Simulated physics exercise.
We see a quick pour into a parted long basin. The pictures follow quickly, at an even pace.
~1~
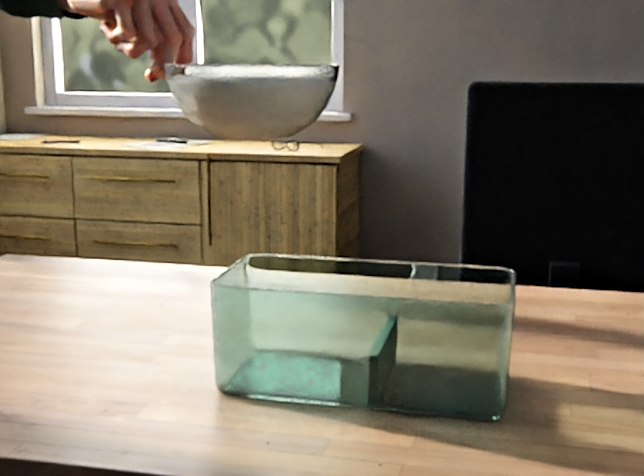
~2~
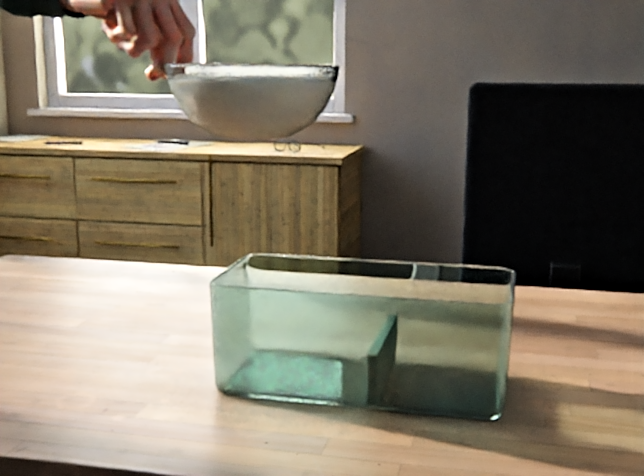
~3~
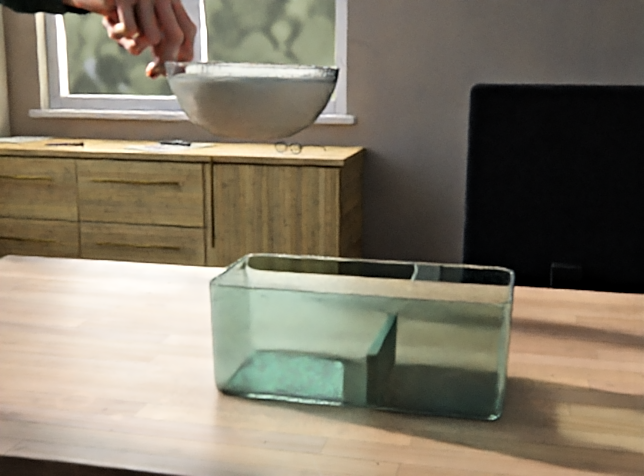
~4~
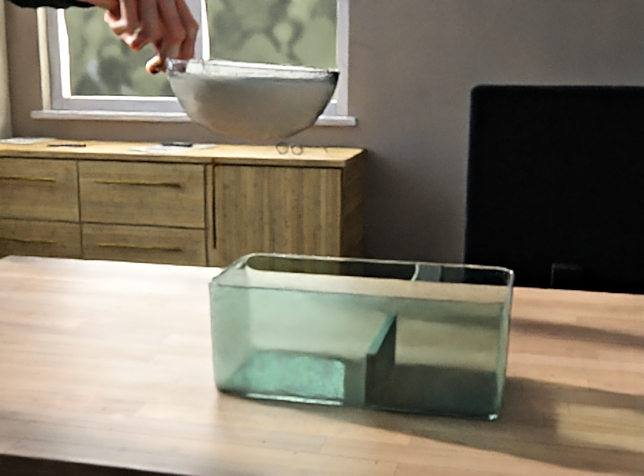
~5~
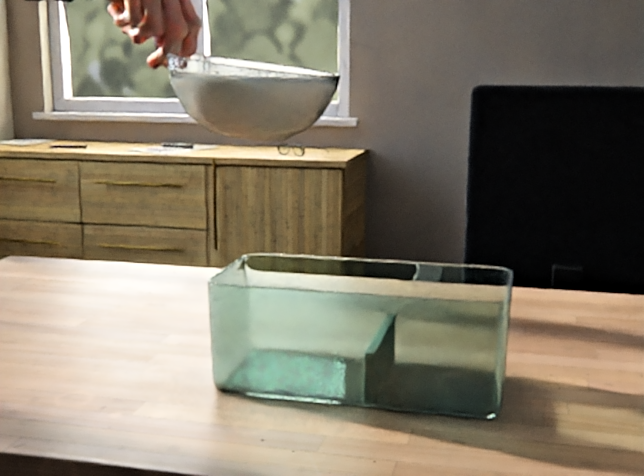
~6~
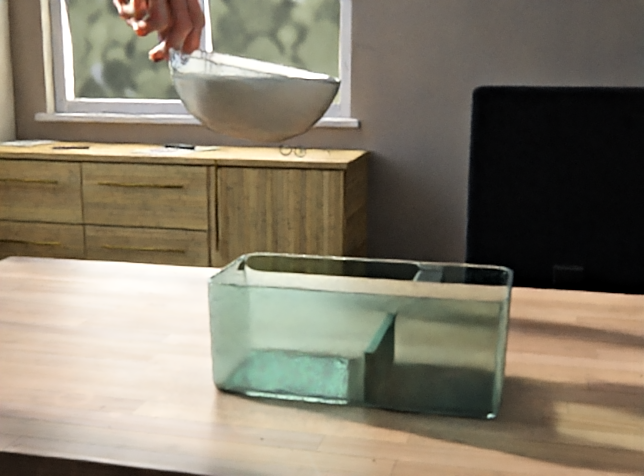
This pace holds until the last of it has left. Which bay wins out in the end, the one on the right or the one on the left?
The biggest share is going to settle to the right of the divide.
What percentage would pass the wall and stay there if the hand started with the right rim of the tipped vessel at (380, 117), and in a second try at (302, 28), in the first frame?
It comes out at around 85 percent and then around 50 percent.
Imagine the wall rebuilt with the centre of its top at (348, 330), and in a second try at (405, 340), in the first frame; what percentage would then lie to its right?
90 %, then 55 %.
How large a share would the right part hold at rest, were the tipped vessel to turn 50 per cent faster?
Roughly 60 percent.
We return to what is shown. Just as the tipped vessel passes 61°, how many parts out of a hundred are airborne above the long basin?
Around 40 in a hundred, more or less.
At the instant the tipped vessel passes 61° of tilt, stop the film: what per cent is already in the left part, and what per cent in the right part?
5 % left, 20 % right.
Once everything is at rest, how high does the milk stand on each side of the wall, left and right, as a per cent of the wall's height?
The left comes to 20 % and the right to 80 %.
A moment on, the tilt is 61° and 36 per cent is still to pour, 3 is left of the wall and 22 right of it.
Next, the tilt is 97° and 0 per cent is still to pour, 22 is left of the wall and 72 right of it.
Then the tilt is 108° and 0 per cent is still to pour, 27 is left of the wall and 72 right of it.
Later the tilt is 108° and 0 per cent is still to pour, 27 is left of the wall and 72 right of it.
In the end 27 per cent lies left of the wall, 72 right of it and 2 outside.
